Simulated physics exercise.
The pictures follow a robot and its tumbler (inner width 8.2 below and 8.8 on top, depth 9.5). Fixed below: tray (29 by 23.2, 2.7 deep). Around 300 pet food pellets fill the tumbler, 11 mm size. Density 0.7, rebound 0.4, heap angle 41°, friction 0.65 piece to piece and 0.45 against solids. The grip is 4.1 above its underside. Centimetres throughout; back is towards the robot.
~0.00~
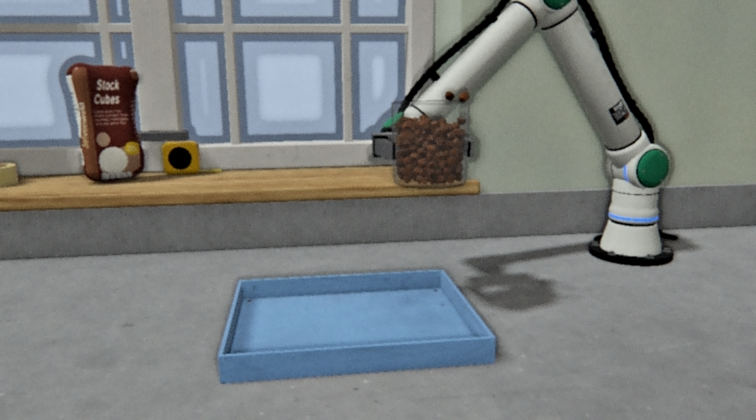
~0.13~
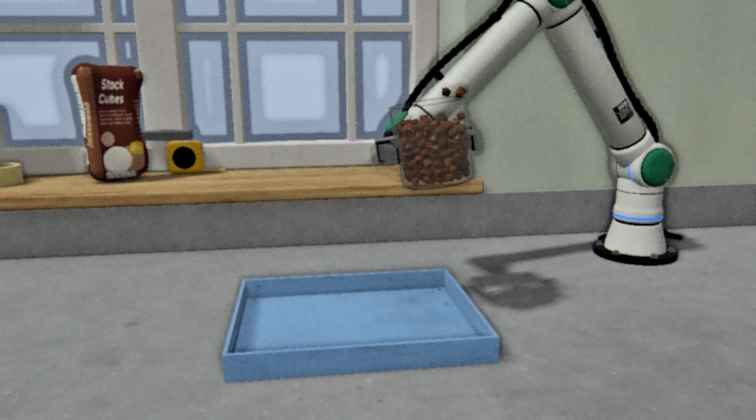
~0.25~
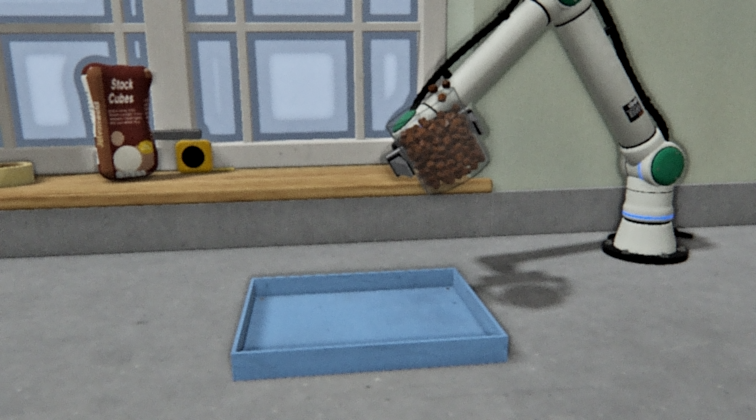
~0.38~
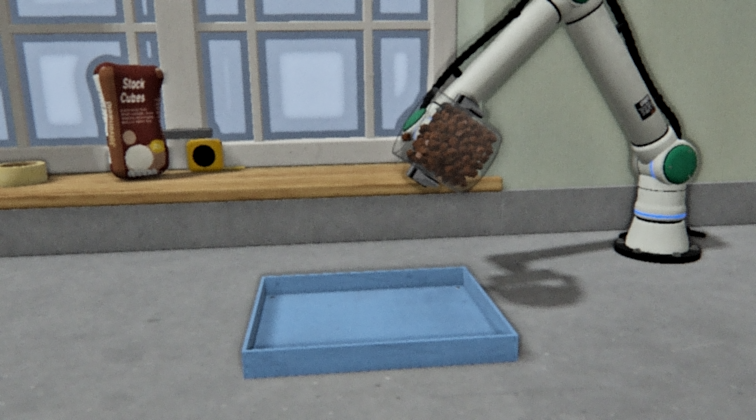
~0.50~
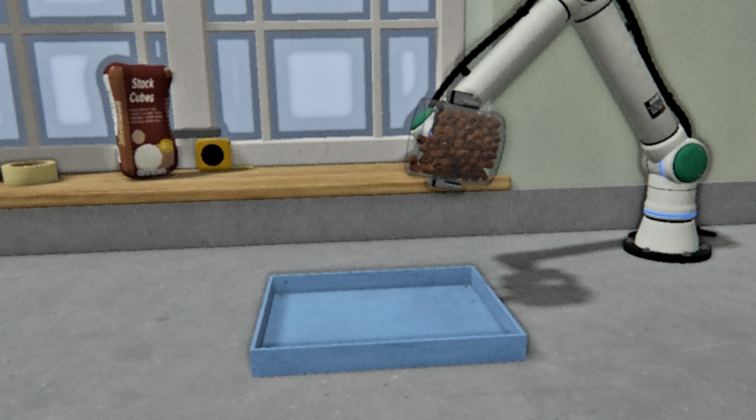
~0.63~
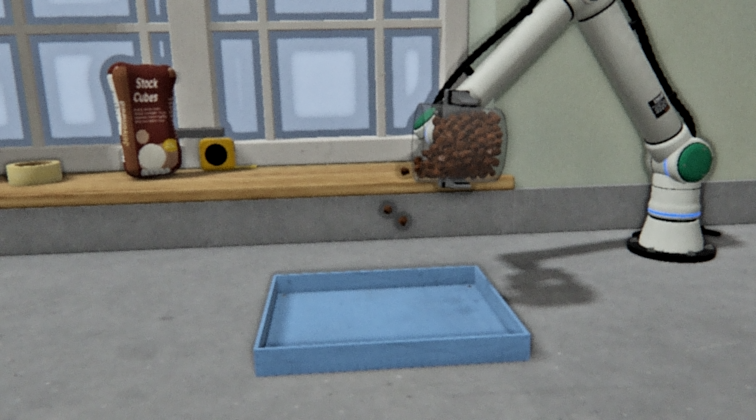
The clip shows a robot arm holding a clear tumbler of brown pellets above and behind a blue tray, tilting it leftward until it is nearly on its side, with a couple of pellets then in the air below.
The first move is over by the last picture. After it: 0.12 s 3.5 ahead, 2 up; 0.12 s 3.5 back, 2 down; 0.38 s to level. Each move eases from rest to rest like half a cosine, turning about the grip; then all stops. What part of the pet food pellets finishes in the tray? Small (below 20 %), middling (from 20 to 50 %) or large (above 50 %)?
Answer: Large; above 50 % of the pet food pellets finish in the tray.
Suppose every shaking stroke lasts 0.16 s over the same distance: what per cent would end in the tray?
It would be near 35 per cent.
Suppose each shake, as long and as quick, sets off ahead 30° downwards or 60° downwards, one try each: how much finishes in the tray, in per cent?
About 25 and 15 per cent.
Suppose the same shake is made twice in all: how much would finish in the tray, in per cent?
In that case some 85 per cent.
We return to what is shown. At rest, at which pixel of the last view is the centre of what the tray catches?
Around (346, 317).
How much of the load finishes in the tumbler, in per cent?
About 40 per cent.
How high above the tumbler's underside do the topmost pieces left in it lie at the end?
Roughly 5.5 cm.
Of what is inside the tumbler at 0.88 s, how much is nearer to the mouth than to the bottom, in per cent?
About 85 per cent.
By 0.88 s, tilted 86° forward, highest piece 24 above the table; 184 in the tumbler, 4 in the tray, 116 in flight or on a rim.
By 1.13 s, tilted 21° forward, highest piece 27 above the table; 181 in the tray, 120 in the tumbler, 3 in flight or on a rim.
By 1.45 s, level, highest piece 24 above the table; 184 in the tray, 120 in the tumbler.
By 2.50 s, level, highest piece 24 above the table; 184 in the tray, 120 in the tumbler.
Final count, 184 in the tray, 120 in the tumbler. That is 61 % in the tray.
